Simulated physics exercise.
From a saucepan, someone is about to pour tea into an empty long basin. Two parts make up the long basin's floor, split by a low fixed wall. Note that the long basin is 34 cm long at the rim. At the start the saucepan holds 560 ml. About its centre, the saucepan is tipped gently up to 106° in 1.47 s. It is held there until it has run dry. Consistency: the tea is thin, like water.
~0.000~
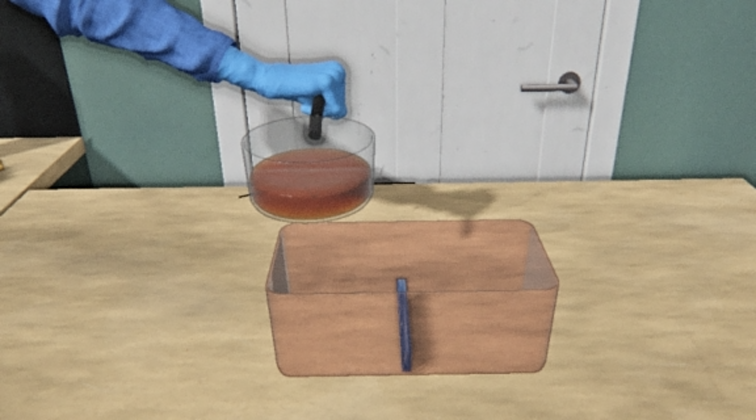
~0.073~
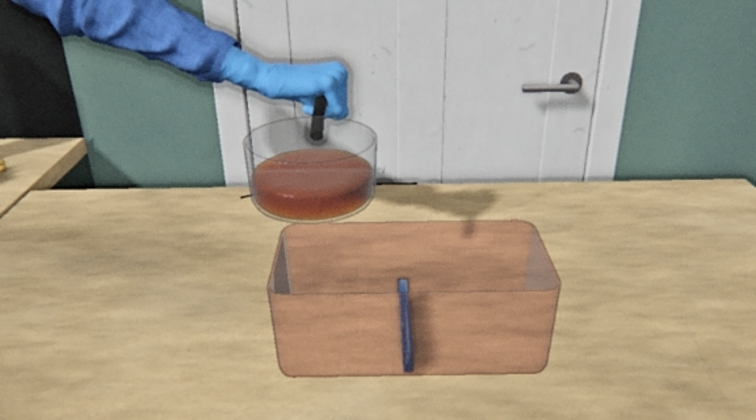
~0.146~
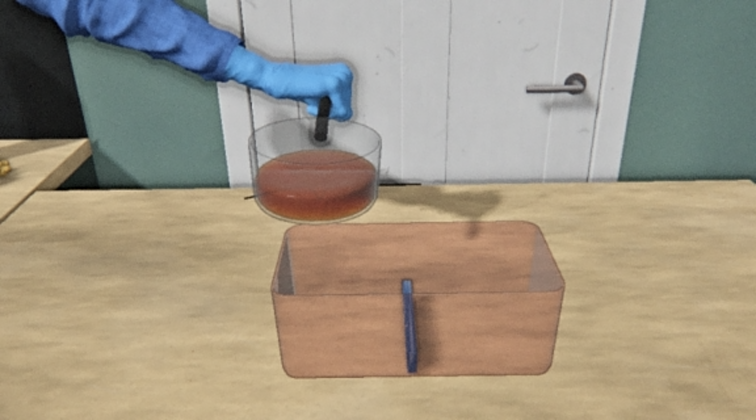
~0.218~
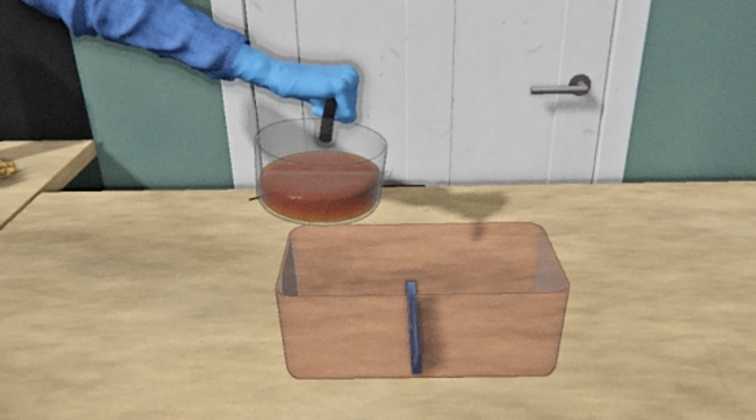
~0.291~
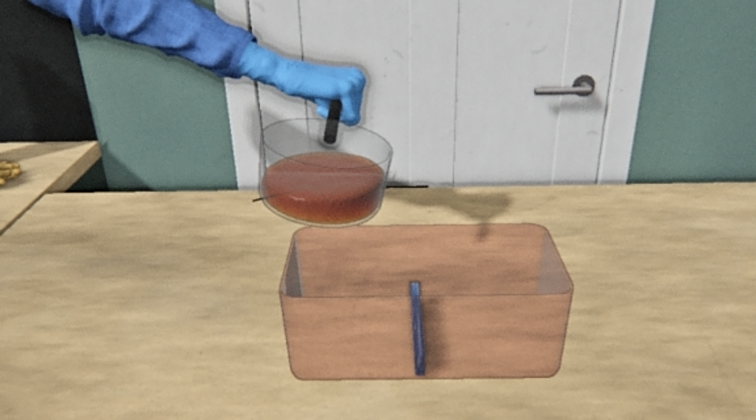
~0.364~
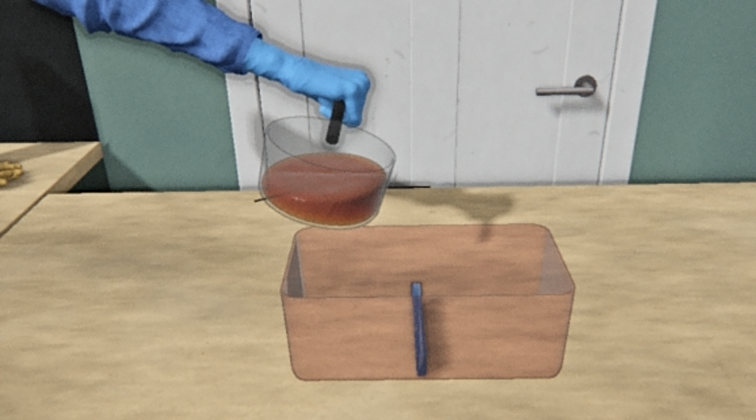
In the video, a blue-gloved hand holds a clear saucepan of reddish-brown tea by its black handle above and behind an empty, long basin with a blue upright strip, and gradually tilts the pan slightly to the right.
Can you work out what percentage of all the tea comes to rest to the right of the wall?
I would put it at 63 per cent.
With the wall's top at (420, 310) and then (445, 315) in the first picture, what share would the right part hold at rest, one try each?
The first try gives 40 percent and the second 5 percent.
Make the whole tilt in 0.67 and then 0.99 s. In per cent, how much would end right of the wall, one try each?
45 per cent first, 50 per cent second.
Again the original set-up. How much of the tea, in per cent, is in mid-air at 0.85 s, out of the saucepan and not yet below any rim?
I'd say close to 24 per cent.
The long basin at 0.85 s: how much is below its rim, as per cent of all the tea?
Near 9 in a hundred.
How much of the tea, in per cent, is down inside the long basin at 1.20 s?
Value: Approx. 76 %.
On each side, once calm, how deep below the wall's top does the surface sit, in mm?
It's around 26 mm on the left side and around 20 mm on the right side.
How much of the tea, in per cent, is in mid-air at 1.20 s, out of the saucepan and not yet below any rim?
Near 9 in a hundred.
Then, 0.85 s in, the tilt is 65° and 68 per cent is still to pour, 2 is left of the wall and 7 right of it.
Then, 1.20 s in, the tilt is 97° and 15 per cent is still to pour, 18 is left of the wall and 58 right of it.
Then, 1.57 s in, the tilt is 106° and 0 per cent is still to pour, 37 is left of the wall and 62 right of it.
Then, 1.97 s in, the tilt is 106° and 0 per cent is still to pour, 37 is left of the wall and 63 right of it.
Finally, 37 per cent lies left of the wall, 63 right of it and 0 outside.
